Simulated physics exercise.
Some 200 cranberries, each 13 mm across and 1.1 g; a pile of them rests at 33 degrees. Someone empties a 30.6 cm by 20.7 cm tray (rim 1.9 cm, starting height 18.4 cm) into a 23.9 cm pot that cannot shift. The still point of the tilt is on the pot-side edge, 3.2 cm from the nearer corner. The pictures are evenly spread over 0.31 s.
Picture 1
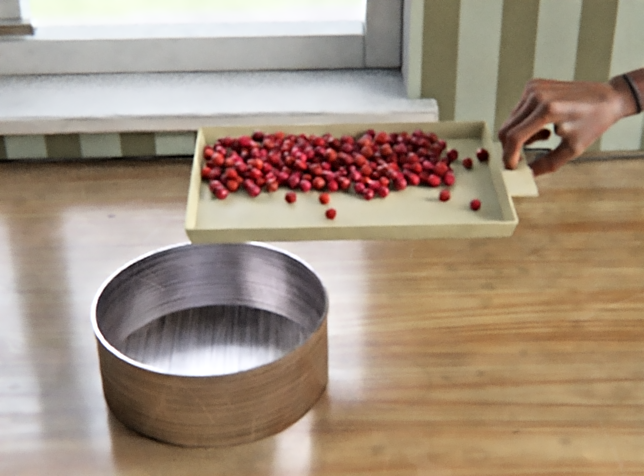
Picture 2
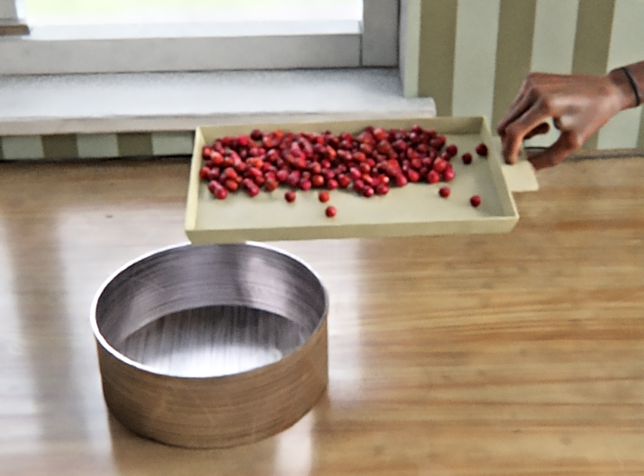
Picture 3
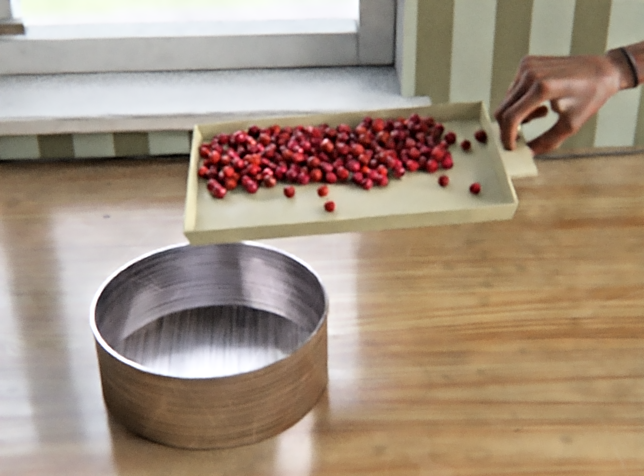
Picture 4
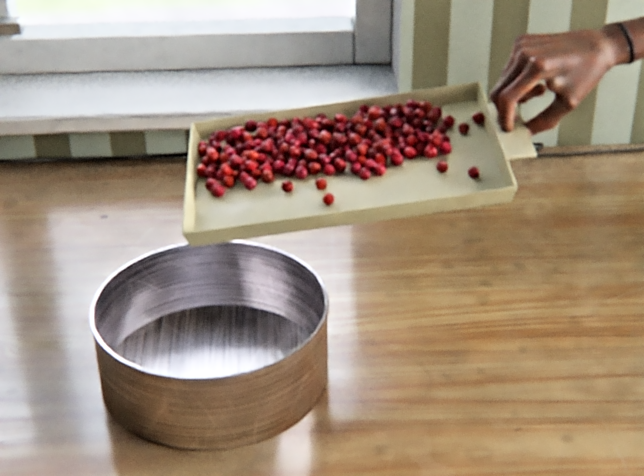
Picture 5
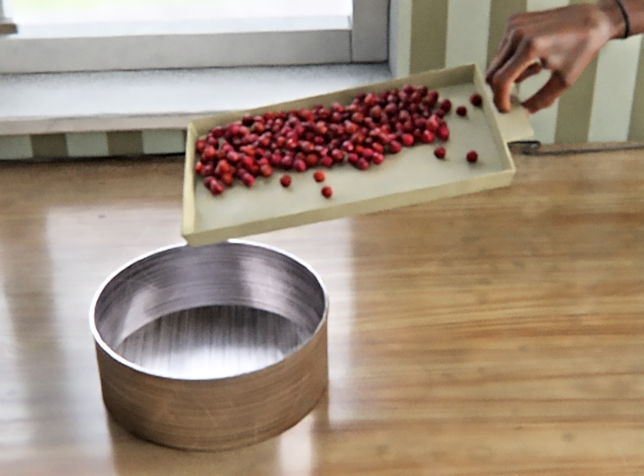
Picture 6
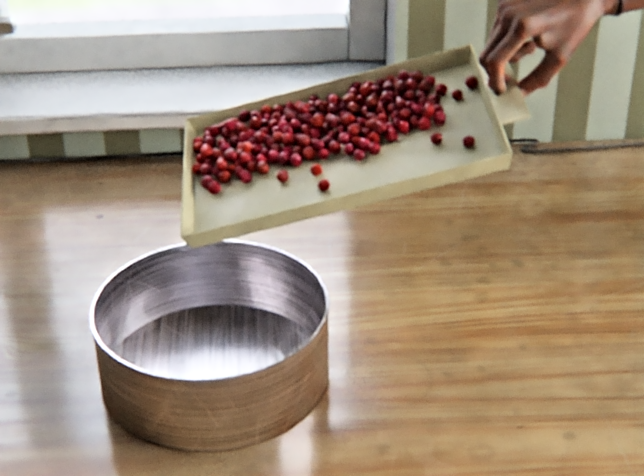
A hand gripping the right end of a shallow cream tray of red cranberries slowly raised that end, slanting the tray down toward the left above a round, empty pot on a wooden table.
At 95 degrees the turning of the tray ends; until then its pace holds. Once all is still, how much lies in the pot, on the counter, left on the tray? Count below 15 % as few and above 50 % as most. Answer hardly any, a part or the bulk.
Pot the bulk, counter a part, tray hardly any.
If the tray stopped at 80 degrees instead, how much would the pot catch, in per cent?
In that case some 65 per cent.
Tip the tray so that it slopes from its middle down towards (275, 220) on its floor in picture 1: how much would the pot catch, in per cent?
About 95 per cent.
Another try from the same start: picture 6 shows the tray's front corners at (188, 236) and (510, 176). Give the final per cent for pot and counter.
Pot 95, counter 5.
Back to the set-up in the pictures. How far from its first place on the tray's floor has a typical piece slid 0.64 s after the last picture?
Some 9 cm.
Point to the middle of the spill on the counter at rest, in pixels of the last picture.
Near (42, 322).
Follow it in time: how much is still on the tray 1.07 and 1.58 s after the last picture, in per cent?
In turn: 90, 10.
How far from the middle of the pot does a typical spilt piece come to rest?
Roughly 24 cm.
Then, 0.64 s after the last picture, tilt 52 degrees; the tray holds 100 %, the pot 0 %.
Then, 1.07 s after the last picture, tilt 77 degrees; the tray holds 90 %, the pot 5 %.
Then, 1.58 s after the last picture, tilt 95 degrees; the tray holds 10 %, the pot 45 %.
In the end, pot 65 %, counter 35 %, tray 0 %.
